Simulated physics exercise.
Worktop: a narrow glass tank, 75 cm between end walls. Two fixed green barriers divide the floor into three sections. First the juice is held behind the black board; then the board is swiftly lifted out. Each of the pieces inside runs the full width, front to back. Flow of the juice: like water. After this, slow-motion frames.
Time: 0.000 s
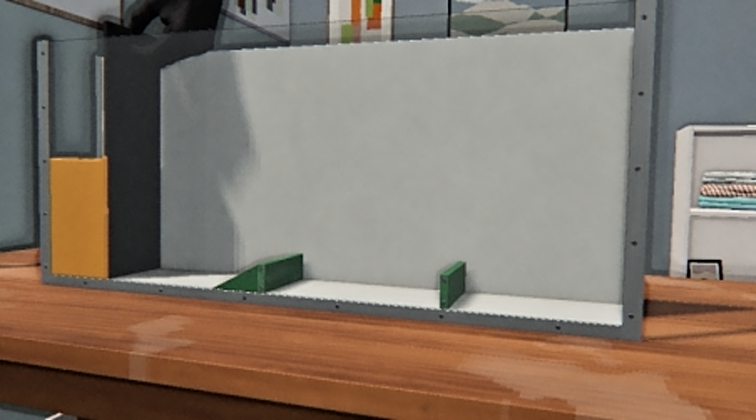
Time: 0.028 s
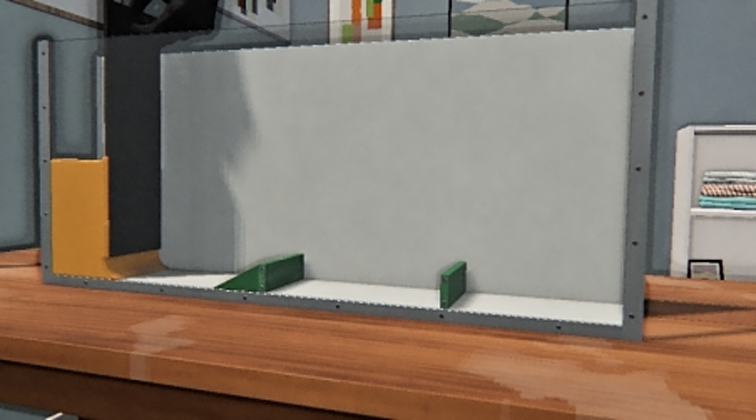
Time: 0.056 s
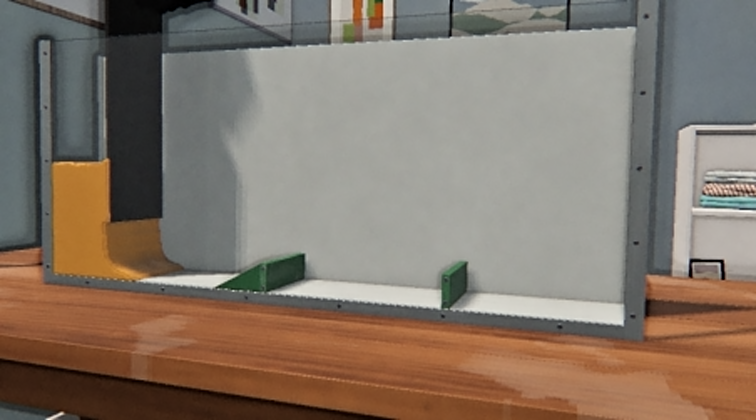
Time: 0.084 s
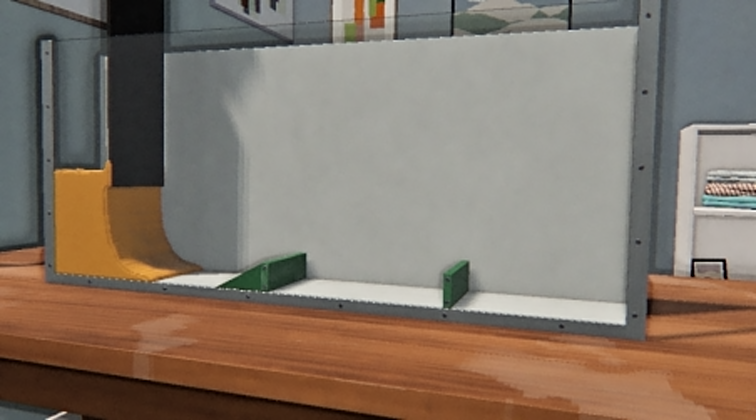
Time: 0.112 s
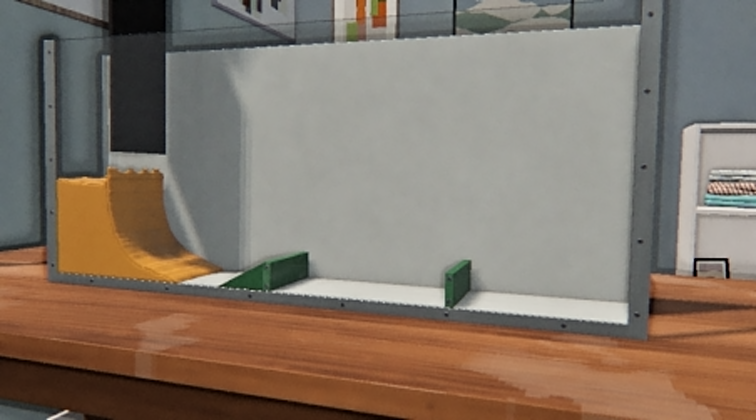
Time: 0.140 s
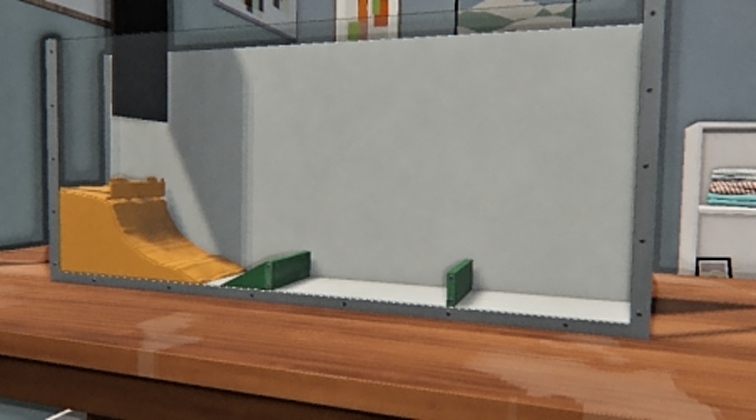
The black board slid upward in the narrow glass tank, and the orange juice behind it slumped and spread right along the floor in a curved slope, reaching the foot of the green ramp.
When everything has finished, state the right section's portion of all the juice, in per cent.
The right section holds roughly 22 per cent in the end.
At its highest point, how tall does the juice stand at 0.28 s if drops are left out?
About 8.0 cm.
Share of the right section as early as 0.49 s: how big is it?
About 8 percent.
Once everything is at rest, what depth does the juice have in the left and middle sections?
2.0 and 2.0 cm, in that order.
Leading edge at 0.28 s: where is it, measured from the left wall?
Roughly 44 centimetres out.
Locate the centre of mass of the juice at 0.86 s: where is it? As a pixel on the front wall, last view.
Look around (317, 282) on the front wall - that's where it is.
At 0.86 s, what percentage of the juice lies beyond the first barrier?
Around 56 percent at that time.
After 0.28 s 13 per cent is beyond the first barrier and 0 beyond the second.
After 0.49 s 44 per cent is beyond the first barrier and 8 beyond the second.
After 0.86 s 56 per cent is beyond the first barrier and 23 beyond the second.
In the end the left section holds 44, the middle 34 and the right 23 per cent.
